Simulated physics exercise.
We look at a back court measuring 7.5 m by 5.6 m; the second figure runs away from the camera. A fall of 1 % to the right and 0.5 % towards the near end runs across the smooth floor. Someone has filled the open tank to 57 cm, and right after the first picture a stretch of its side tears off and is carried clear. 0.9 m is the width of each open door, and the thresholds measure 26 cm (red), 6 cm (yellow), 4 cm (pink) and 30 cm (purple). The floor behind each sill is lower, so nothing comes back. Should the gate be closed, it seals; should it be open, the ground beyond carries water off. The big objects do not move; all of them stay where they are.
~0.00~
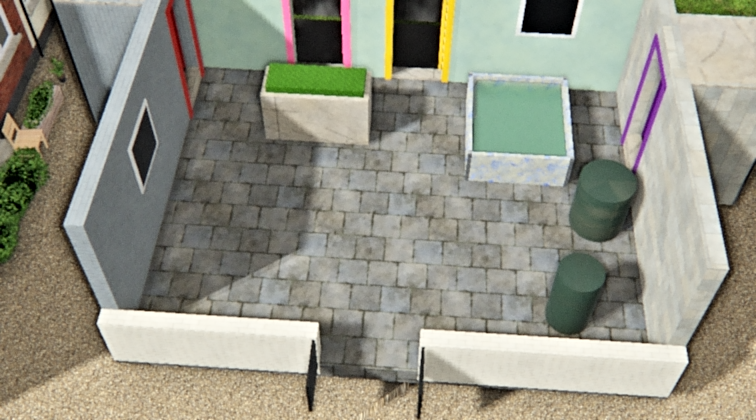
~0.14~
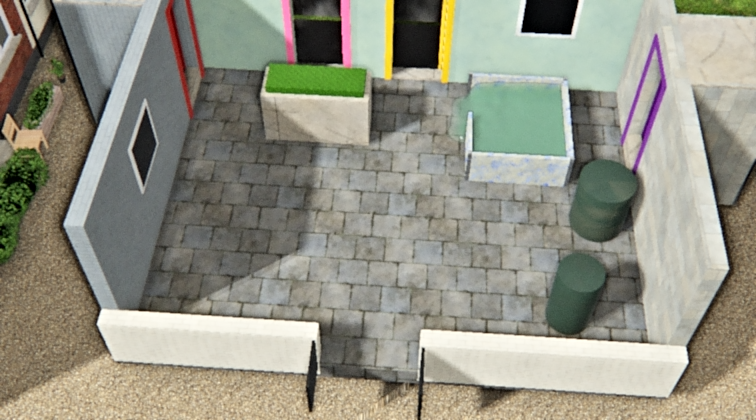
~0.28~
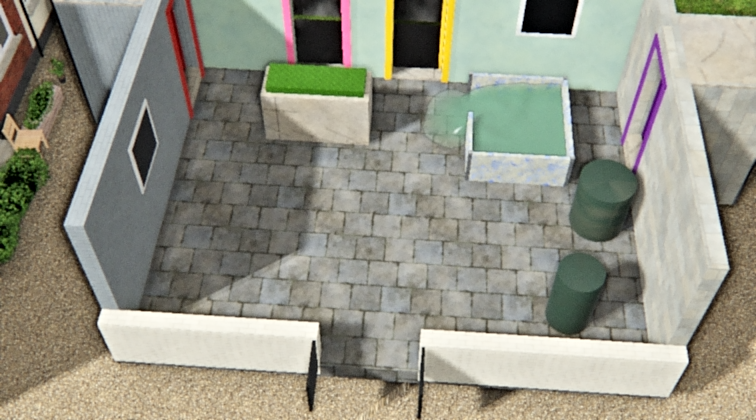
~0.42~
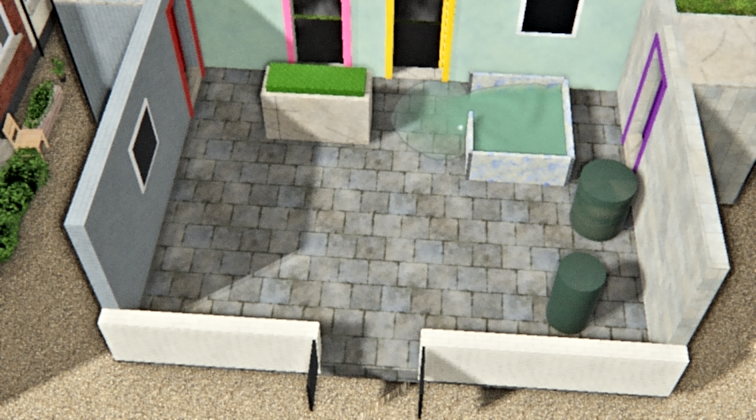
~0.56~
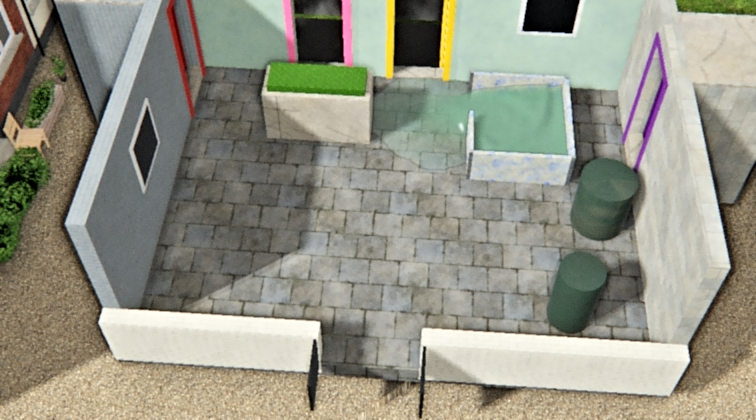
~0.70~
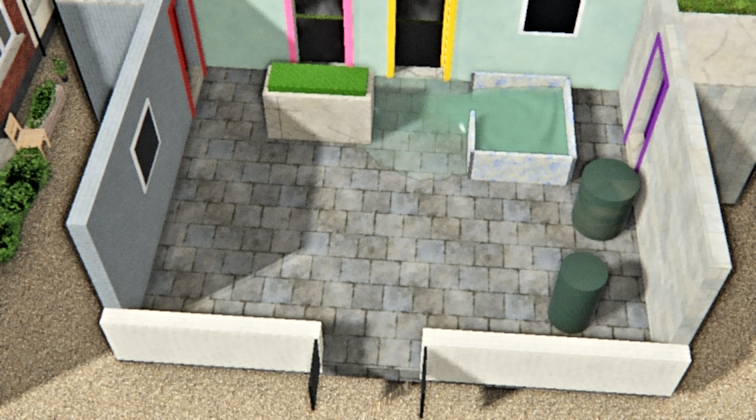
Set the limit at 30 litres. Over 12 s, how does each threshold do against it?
At the red door the limit will hold. At the yellow door the limit will be broken. At the pink door the limit will be broken. At the purple door the limit will hold.
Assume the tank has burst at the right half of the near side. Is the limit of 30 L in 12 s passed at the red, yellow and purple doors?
Then: Red short of it, yellow short of it, purple short of it.
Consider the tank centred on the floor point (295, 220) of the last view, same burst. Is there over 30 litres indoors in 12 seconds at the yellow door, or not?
Then: Yellow not over.
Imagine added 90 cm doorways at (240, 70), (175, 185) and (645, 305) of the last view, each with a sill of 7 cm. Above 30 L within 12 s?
Well, the first is on the high side, the second is on the low side, and the third is on the low side.
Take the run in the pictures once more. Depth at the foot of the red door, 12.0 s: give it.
2.5 cm or so.
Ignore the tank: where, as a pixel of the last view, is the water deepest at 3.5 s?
That would be near pixel (234, 82).
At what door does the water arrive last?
Door: Purple.
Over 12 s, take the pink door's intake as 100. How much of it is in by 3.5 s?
Share by then: ~ 55 %.
After 1.4 s water covers 15 % of the floor and is deepest (28 cm) near (464, 118); red door not reached, yellow door 10 cm at the sill, 17 L in, pink door 9 cm at the sill, 0 L in, purple door not reached.
After 2.2 s water covers 25 % of the floor and is deepest (27 cm) near (204, 80); red door 18 cm at the sill, 0 L in, yellow door 9 cm at the sill, 58 L in, pink door 11 cm at the sill, 10 L in, purple door not reached.
After 3.5 s water covers 45 % of the floor and is deepest (19 cm) near (234, 82); red door 17 cm at the sill, 0 L in, yellow door 9 cm at the sill, 85 L in, pink door 8 cm at the sill, 37 L in, purple door not reached.
After 7.0 s water covers 60 % of the floor and is deepest (9 cm) near (291, 100); red door 7 cm at the sill, 0 L in, yellow door 7 cm at the sill, 104 L in, pink door 7 cm at the sill, 53 L in, purple door not reached.
After 12.0 s water covers 85 % of the floor and is deepest (10 cm) near (638, 370); red door 2 cm at the sill, 0 L in, yellow door 5 cm at the sill, 105 L in, pink door 4 cm at the sill, 70 L in, purple door 1 cm at the sill, 0 L in.
